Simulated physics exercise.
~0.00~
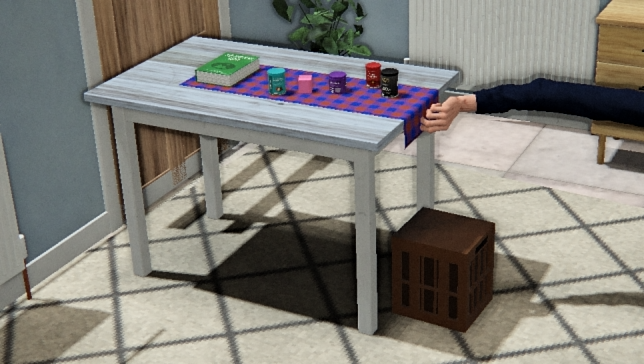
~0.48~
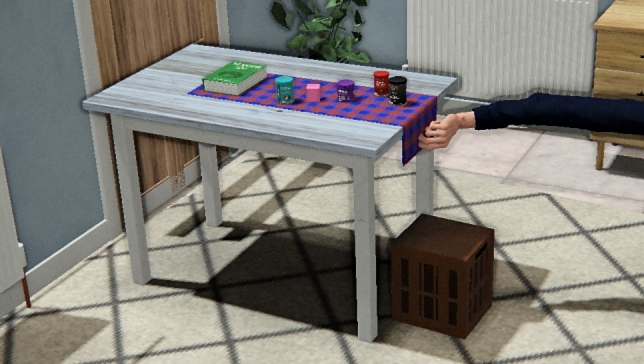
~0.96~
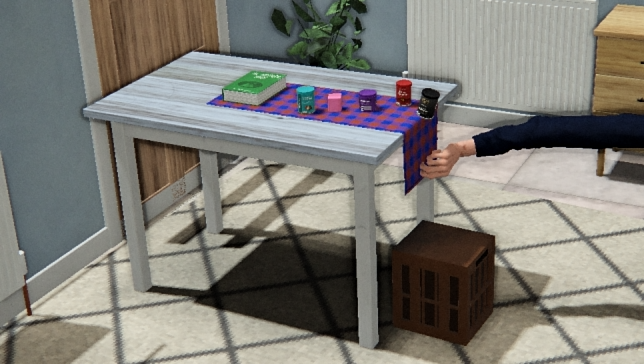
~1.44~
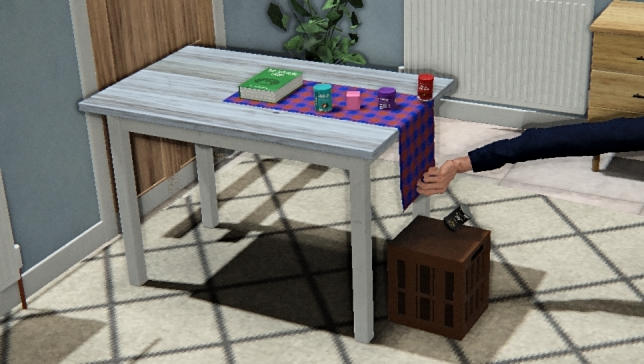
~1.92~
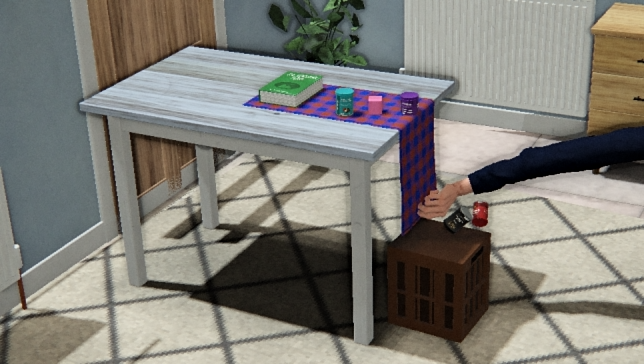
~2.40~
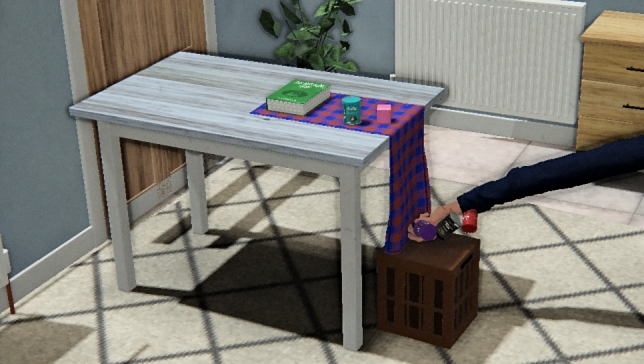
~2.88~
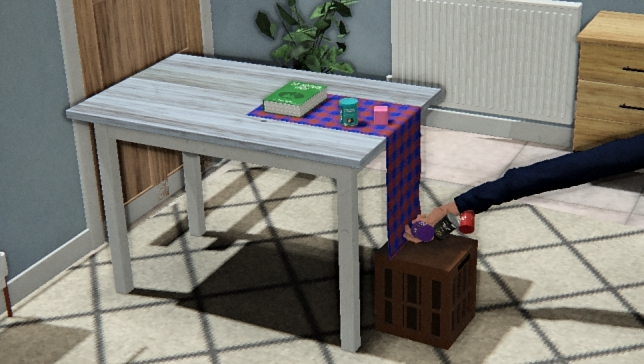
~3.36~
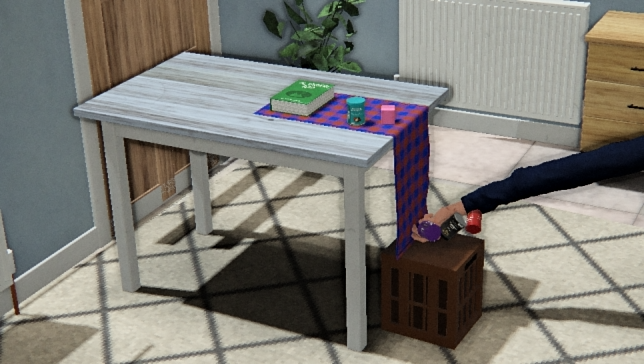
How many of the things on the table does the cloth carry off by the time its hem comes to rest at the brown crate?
The cloth carries off three things, which are the black can, the red can and the purple pot.
